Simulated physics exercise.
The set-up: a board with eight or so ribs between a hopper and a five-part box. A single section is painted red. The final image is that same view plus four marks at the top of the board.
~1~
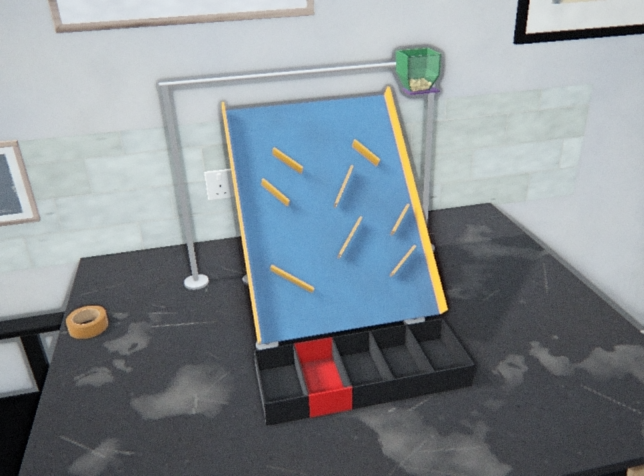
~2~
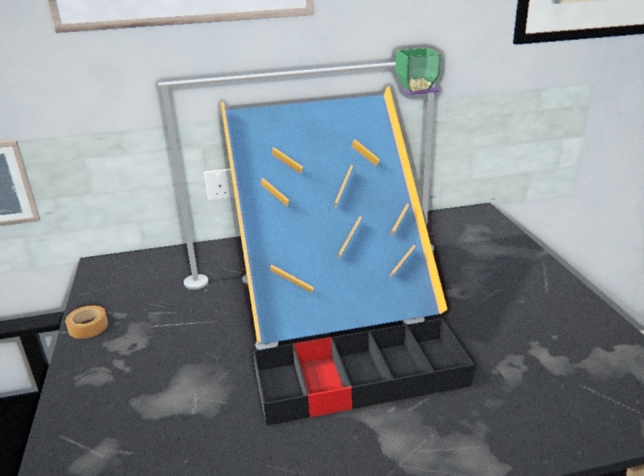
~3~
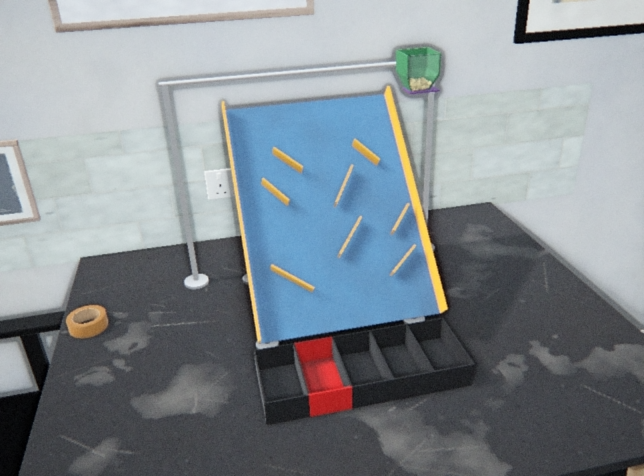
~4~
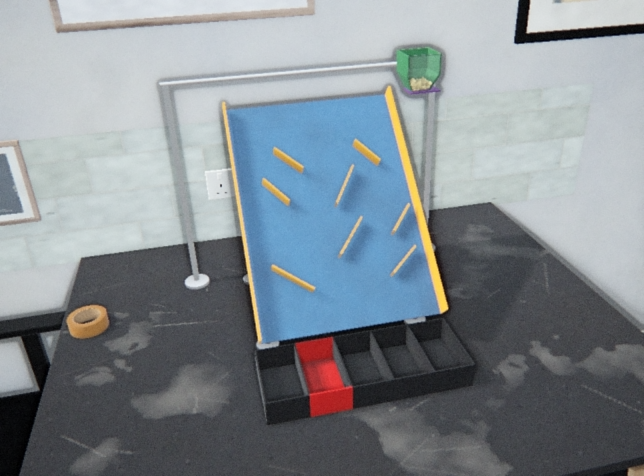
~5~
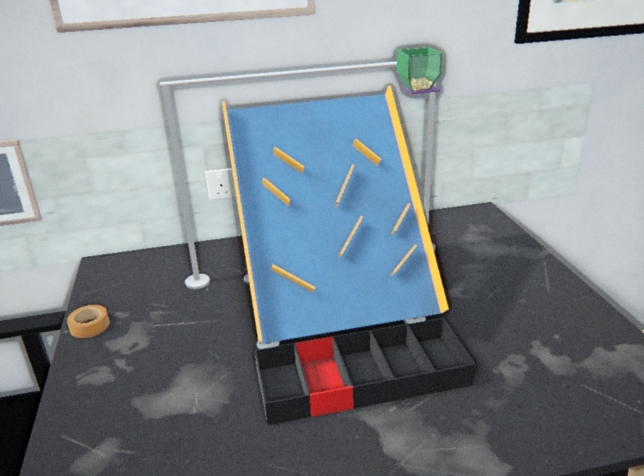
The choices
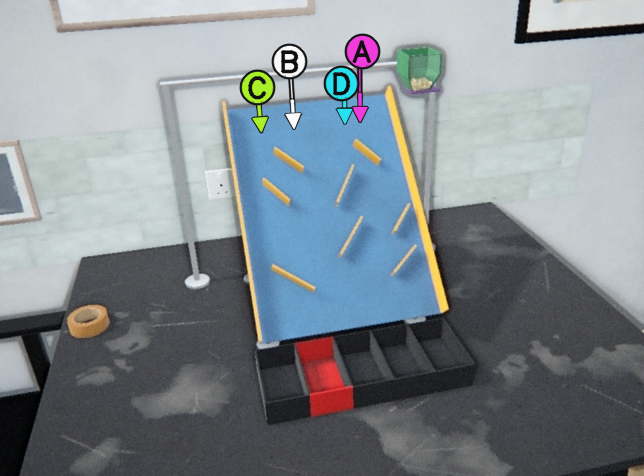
A blue board with yellow ribs stands above a five-part box, and nothing moves.
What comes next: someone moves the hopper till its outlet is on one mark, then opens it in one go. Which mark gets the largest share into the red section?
Use mark B.
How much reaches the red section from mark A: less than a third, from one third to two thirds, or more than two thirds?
Less than a third.
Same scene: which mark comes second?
D it is.
On the marked copy, mark A meets the board at (360, 116); mark B meets the board at (293, 123); mark C meets the board at (260, 126); mark D meets the board at (344, 118).
With A, a small share in the red section, the bulk in other sections, only a few outside the box.
With B, close to half in the red section, close to half in other sections, only a few outside the box.
With C, a small share in the red section, the bulk in other sections, a small share outside the box.
With D, close to a quarter in the red section, the bulk in other sections.
